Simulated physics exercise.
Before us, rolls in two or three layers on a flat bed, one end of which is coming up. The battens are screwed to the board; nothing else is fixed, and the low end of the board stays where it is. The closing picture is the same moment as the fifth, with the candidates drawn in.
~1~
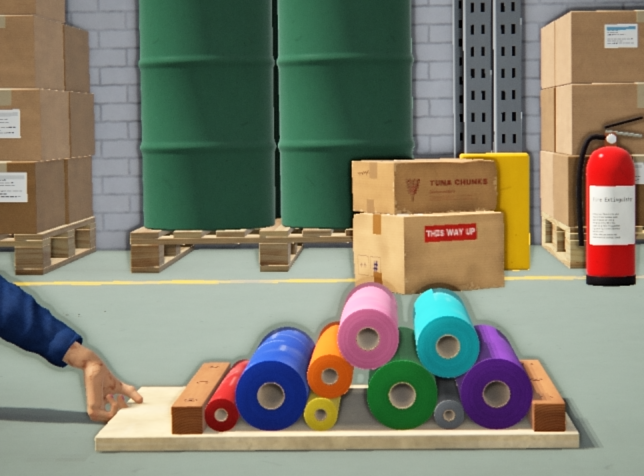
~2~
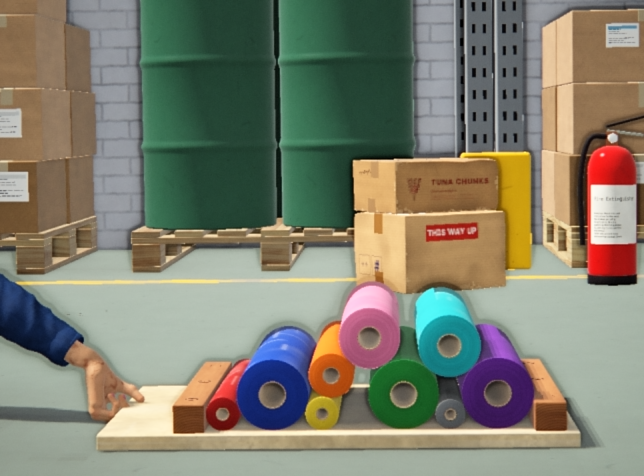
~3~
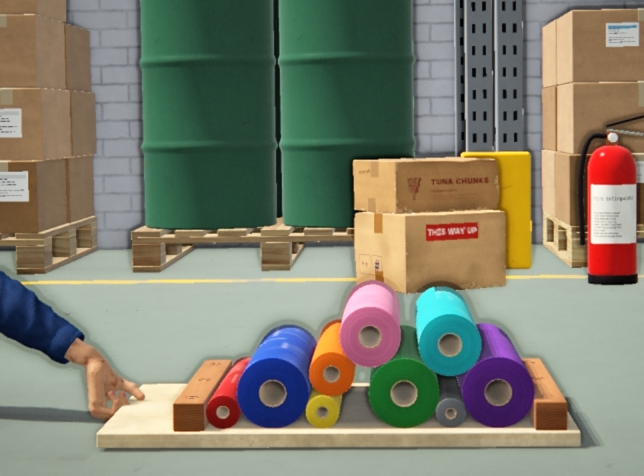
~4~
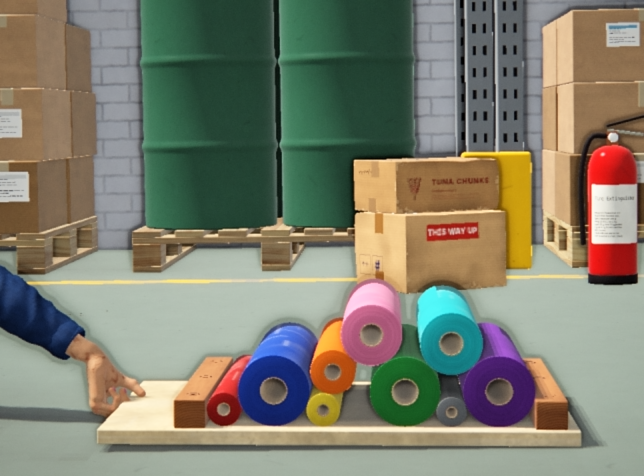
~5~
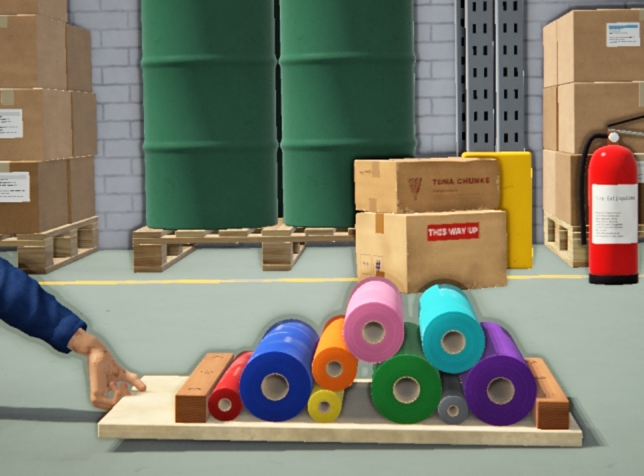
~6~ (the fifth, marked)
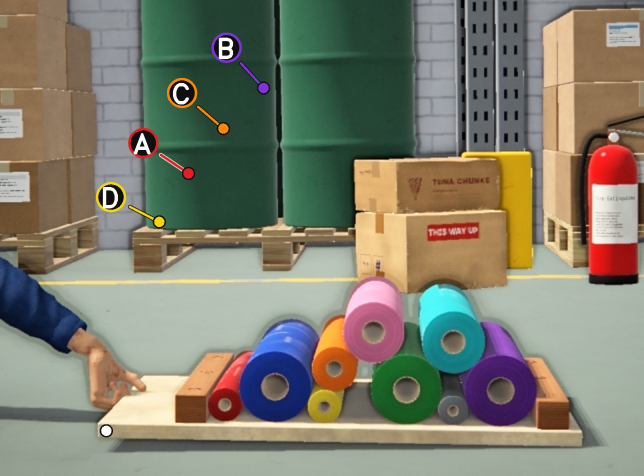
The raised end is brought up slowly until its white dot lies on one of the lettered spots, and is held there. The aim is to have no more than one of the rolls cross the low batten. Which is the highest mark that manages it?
The highest mark that will do is C.
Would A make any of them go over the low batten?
At A: No.
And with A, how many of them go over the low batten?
At A the number is none.
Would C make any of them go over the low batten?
No.
On the marked copy, A at (188, 173); B at (264, 88); C at (223, 129); D at (159, 222); the white dot at (106, 431).
Following C. Soon after the start, board at 21°.
Later, board at 41°.
In the end, board at 42°, none over the low batten.
As for the rest, A none over the low batten; B four over the low batten (green, orange, turquoise, pink); D none over the low batten.
